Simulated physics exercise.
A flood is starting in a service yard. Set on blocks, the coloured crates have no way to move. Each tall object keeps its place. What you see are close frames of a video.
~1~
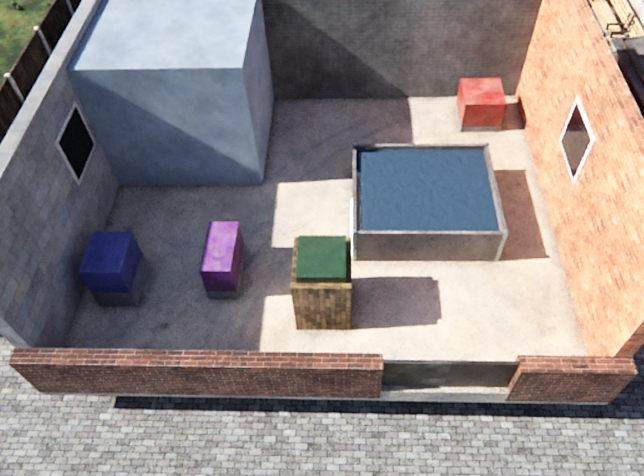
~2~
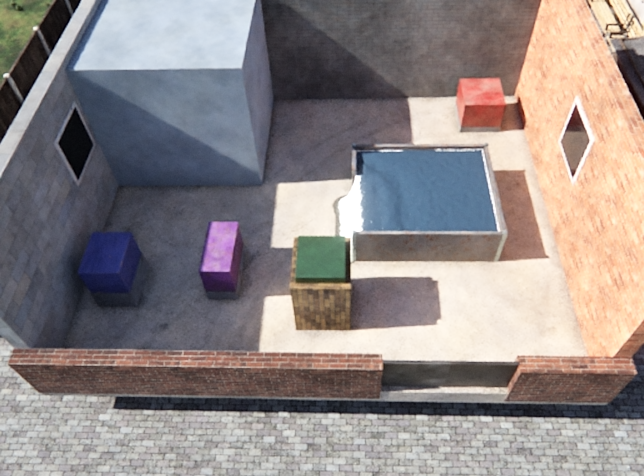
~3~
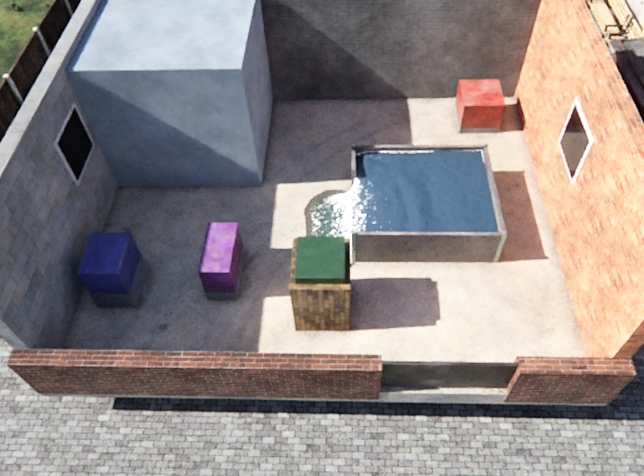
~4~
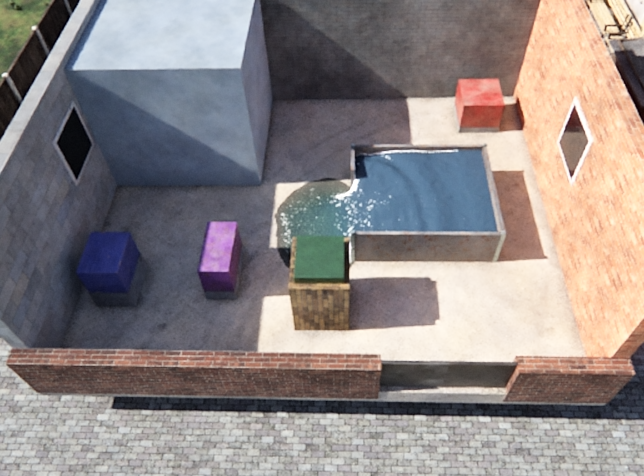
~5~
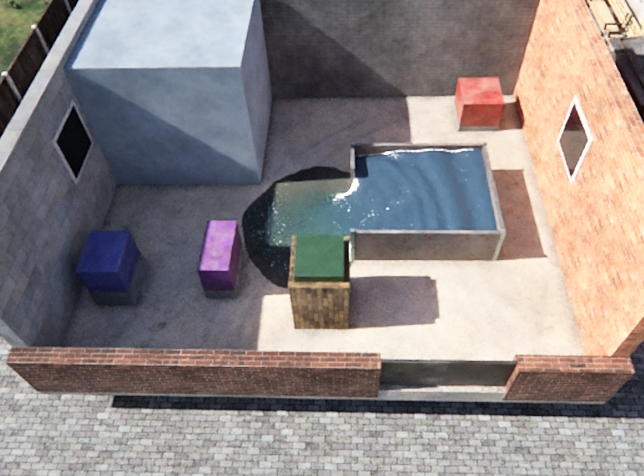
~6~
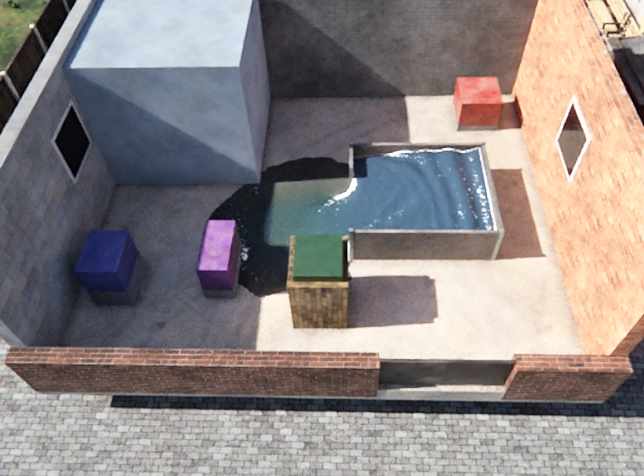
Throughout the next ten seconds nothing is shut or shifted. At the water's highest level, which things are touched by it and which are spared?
Going through them: The red crate is spared; the blue crate is spared; the purple crate is touched.
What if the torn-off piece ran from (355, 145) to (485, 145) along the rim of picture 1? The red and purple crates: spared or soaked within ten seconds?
Taking them in turn, the red crate is overtopped and the purple crate is missed.
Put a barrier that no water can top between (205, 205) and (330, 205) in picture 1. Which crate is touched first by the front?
I'd pick the purple-painted one.
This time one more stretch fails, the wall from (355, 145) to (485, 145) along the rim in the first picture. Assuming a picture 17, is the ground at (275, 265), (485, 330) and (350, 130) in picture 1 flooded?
The first point is unwetted, the second unwetted, the third swamped.
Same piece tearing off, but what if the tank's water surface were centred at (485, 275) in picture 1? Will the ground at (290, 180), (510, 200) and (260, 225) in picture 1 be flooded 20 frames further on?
Submerged, untouched, submerged.
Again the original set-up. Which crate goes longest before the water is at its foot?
Pick: The crate marked red.
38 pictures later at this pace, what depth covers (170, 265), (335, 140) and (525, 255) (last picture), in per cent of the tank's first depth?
Approx. values, in order: 30 %, 2 %, 2 %.
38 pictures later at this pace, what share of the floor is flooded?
About 75 per cent.
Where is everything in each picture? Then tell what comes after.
Still water in the open tank at (424, 189), in the first frame.
The front is at (344, 198), out from the gap at (356, 218), in the second frame.
Water pours out at (355, 220) and has run to (317, 199), in the third frame.
Water pours out at (354, 221) and has run to (283, 208), in the fourth frame.
Water pours out at (354, 219) and has run to (250, 212), in the fifth frame.
Water pours out at (353, 219) and has run to (215, 217), in the sixth frame.
A moment on, water covers 30 % of the floor; the red crate not reached, the blue crate water round its plinth, the purple crate water round its plinth.
Next, water covers 40 % of the floor; the red crate not reached, the blue crate water round its plinth, the purple crate water round its plinth.
Then, water covers 55 % of the floor; the red crate not reached, the blue crate water round its plinth, the purple crate water round its plinth.
Later, water covers 75 % of the floor; the red crate water round its plinth, the blue crate water round its plinth, the purple crate water round its plinth.
In the end, water covers 95 % of the floor; the red crate stayed above the water, the blue crate stayed above the water, the purple crate was topped.
